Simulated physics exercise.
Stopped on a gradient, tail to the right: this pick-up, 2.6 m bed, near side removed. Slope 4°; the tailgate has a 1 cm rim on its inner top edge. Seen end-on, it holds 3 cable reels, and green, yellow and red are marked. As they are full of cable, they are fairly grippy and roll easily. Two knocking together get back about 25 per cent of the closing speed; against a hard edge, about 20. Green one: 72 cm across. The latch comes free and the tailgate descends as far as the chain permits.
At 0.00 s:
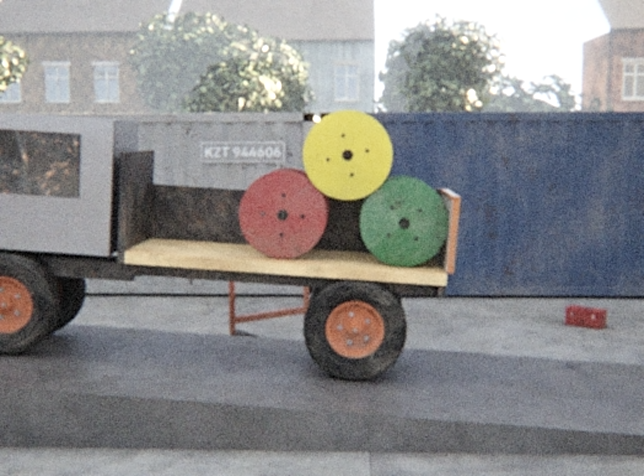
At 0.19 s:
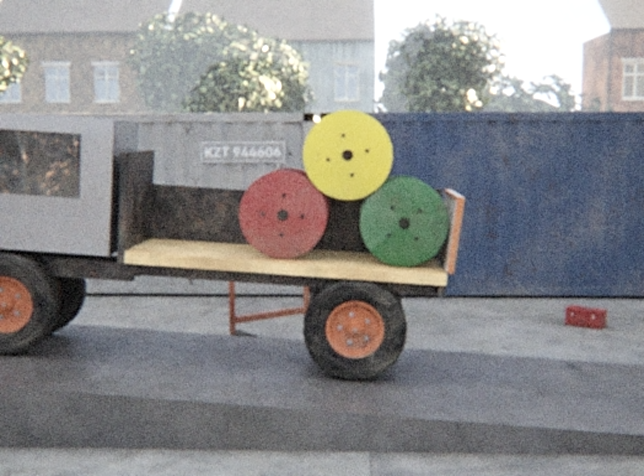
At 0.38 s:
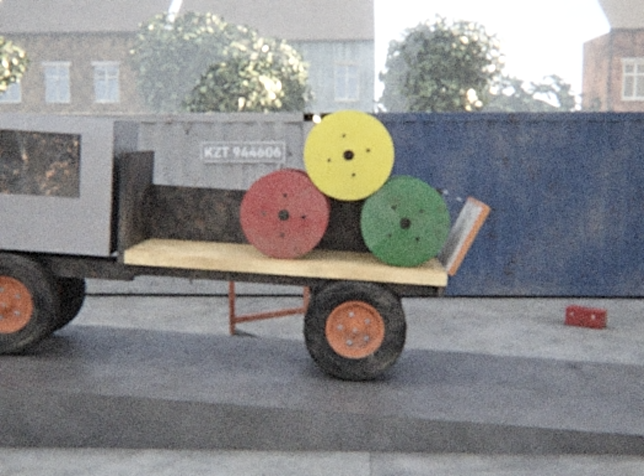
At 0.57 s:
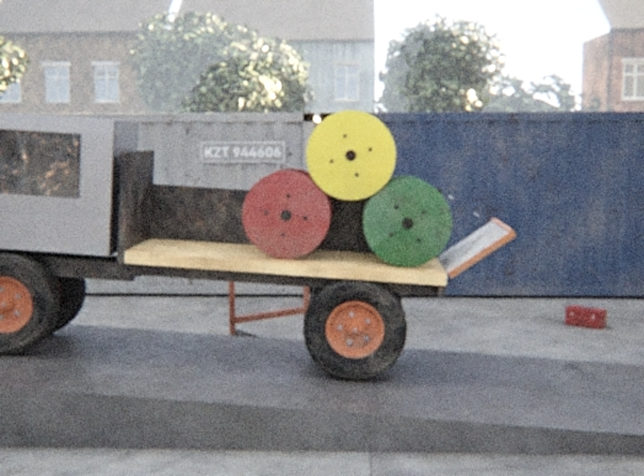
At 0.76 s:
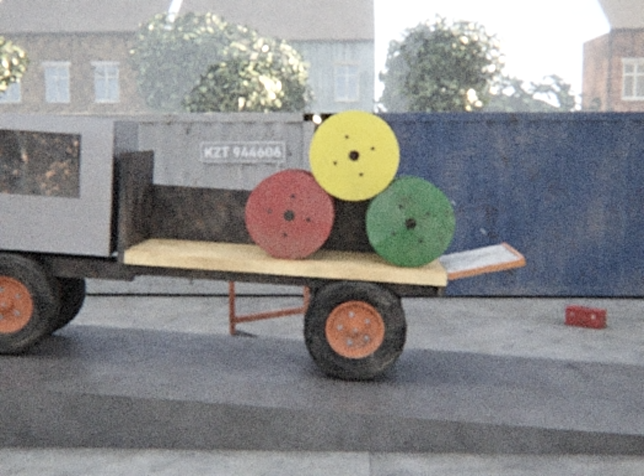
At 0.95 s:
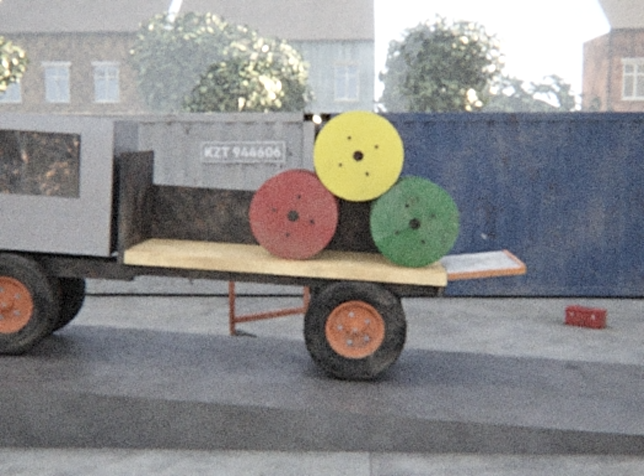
On a sloping roadway in front of grey and blue containers, a flatbed truck carries a red and a green disc with a yellow one resting on top. The tailgate at the right swings down until nearly level, and the stacked discs roll slightly to the right together.
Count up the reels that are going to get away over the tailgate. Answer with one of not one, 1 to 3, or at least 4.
Answer: Not one.
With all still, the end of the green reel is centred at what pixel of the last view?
I'd say somewhere close to (478, 223).
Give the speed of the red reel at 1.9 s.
0.4 m/s, give or take.
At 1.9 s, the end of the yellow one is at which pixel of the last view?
Position: About (395, 158).
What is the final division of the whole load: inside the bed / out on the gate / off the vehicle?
2, 1 and 0.
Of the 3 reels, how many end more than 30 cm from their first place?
Count: 3.
After 1.9 s, green is on the gate, 5 cm past the hinge, rolling right; yellow is up on others, 50 cm short of the hinge, rolling right; red is on the bed, 95 cm short of the hinge, rolling right; 0 of 3 are out.
At rest (3.0 s), green is on the gate, 25 cm past the hinge; yellow is up on others, 30 cm short of the hinge; red is on the bed, 75 cm short of the hinge; 0 of 3 are out.
